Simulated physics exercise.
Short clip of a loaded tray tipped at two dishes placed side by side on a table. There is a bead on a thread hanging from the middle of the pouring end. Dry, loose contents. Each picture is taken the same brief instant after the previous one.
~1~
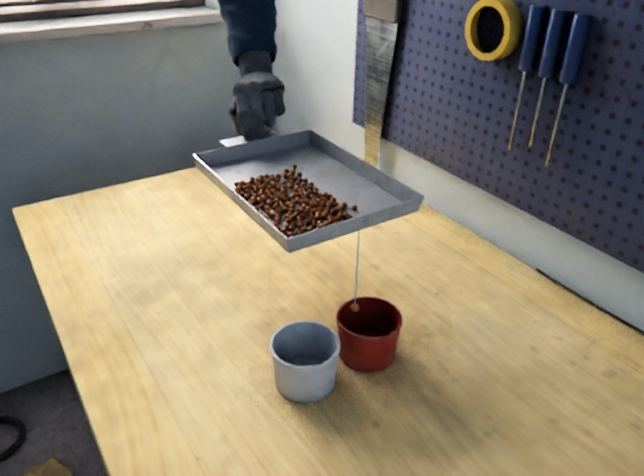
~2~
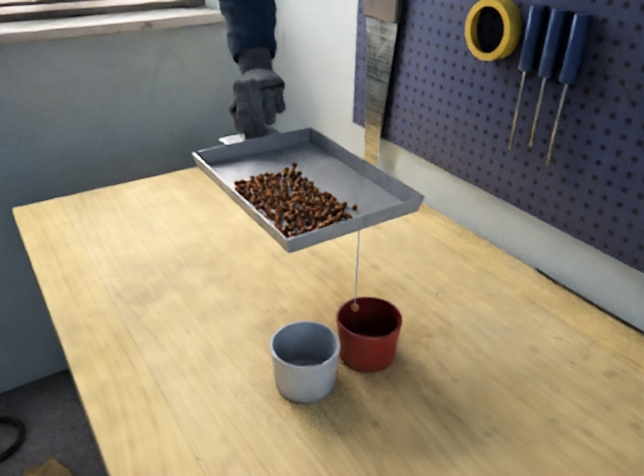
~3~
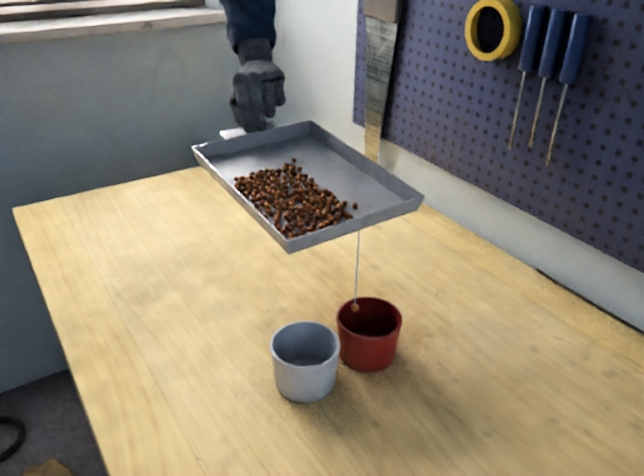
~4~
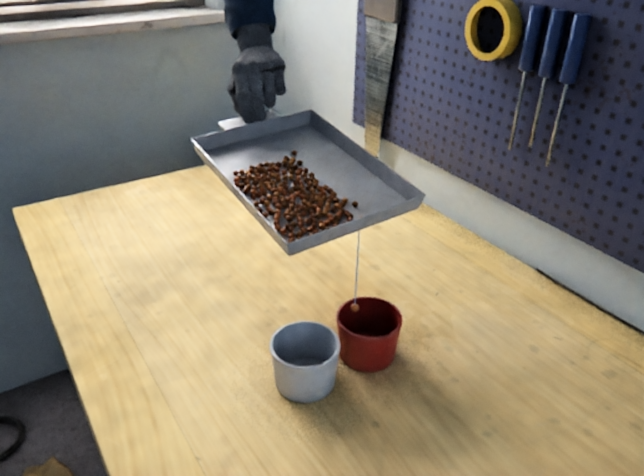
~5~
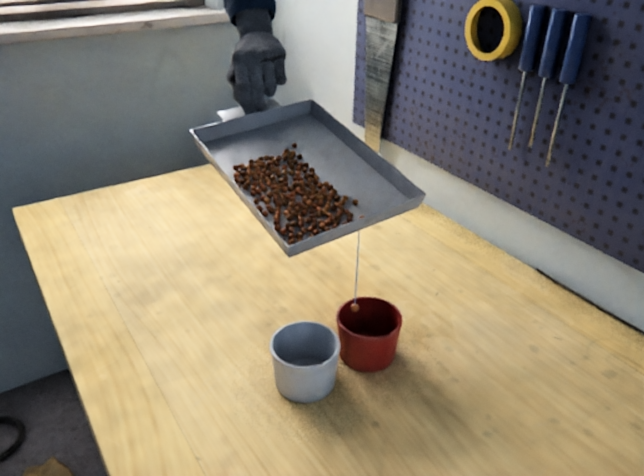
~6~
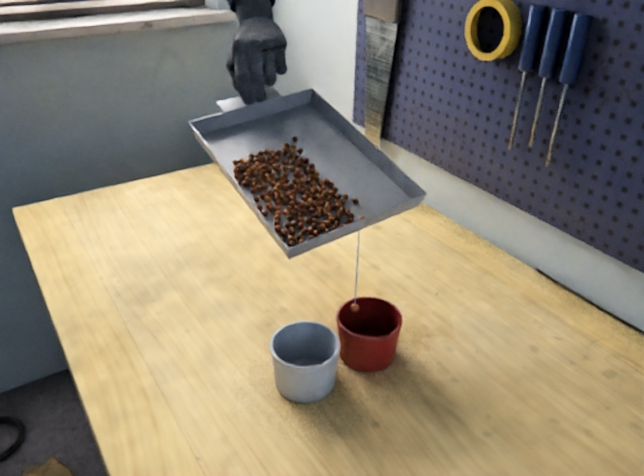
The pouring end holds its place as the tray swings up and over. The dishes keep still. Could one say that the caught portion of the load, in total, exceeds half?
Dishes get most.
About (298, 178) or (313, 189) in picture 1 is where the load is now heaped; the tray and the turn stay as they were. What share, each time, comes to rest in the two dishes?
In order, roughly 70 % and 60 %.
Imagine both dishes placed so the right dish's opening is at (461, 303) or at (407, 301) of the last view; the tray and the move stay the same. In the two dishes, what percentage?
First position: Some 0 %; second position: Some 10 %.
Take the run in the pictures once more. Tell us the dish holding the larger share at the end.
More winds up in the leftward dish.
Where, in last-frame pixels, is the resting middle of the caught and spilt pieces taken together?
It settles centred around (307, 383).
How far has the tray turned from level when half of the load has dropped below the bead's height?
The angle is roughly 100° at that point.
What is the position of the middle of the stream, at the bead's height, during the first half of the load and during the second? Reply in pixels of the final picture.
Earlier portion about (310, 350); later portion about (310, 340).
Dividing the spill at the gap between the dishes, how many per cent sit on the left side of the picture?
Roughly 50 percent.
Soon after the last picture, tray tipped steeply; all on the tray.
A little later, tray tipped right over; about half on the tray; about a quarter in the left dish; a small part outside both; about a quarter in the air.
Later still, tray tipped past a quarter turn; about two thirds in the left dish; about a third outside both.
At rest, tray tipped past a quarter turn; about two thirds in the left dish; none in the right dish; about a third outside both.
